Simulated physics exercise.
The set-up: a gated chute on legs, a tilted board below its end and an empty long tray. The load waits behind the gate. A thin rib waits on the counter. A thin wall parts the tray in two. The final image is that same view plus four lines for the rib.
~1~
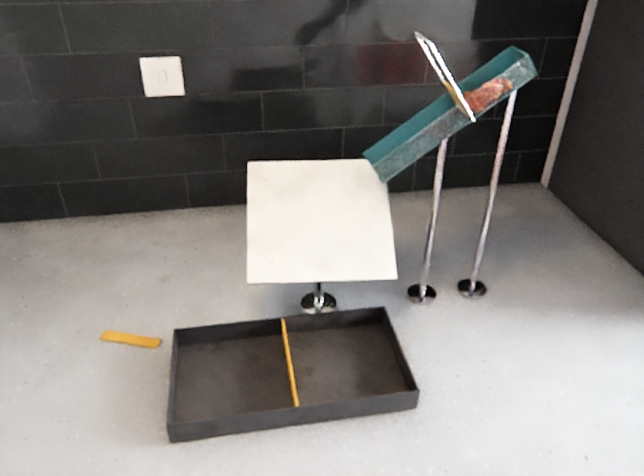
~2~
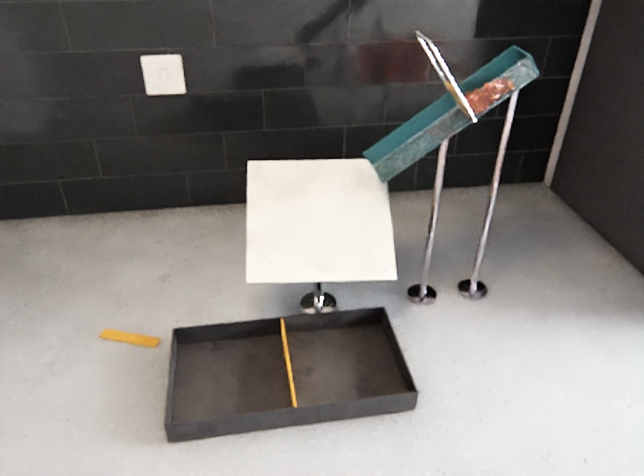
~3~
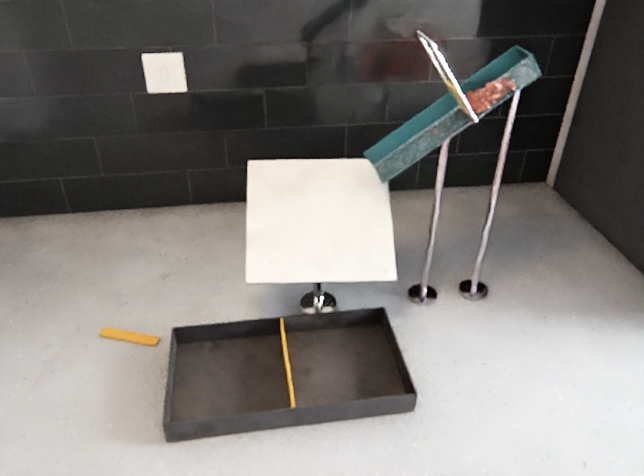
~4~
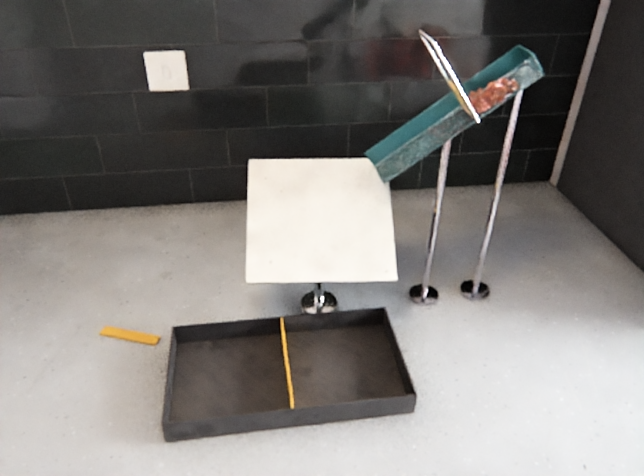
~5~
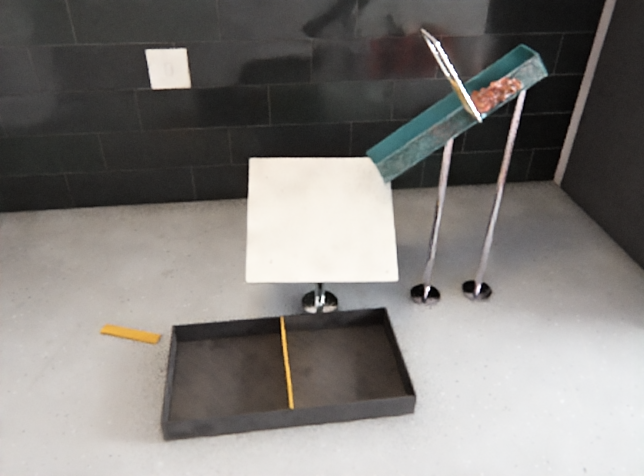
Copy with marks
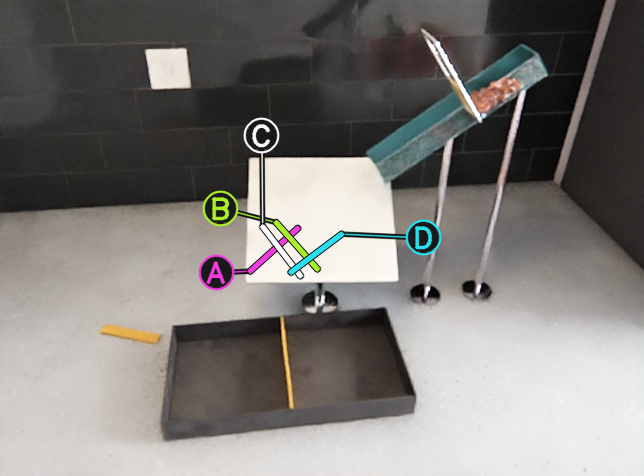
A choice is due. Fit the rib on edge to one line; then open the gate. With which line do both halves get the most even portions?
A is best.
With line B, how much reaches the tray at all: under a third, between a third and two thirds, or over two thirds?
It is over two thirds.
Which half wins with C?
The right half.
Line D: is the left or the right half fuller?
Left.
On the marked copy, line A from (297, 228) to (250, 271); line B from (276, 222) to (317, 269); line C from (262, 226) to (300, 275); line D from (341, 234) to (290, 272).
Choosing A, of what is caught, roughly half in the left half, roughly half in the right.
Choosing B, of what is caught, just a few in the left half, almost all in the right.
Choosing C, of what is caught, about a tenth in the left half, almost all in the right.
Choosing D, of what is caught, almost all in the left half, about a tenth in the right.
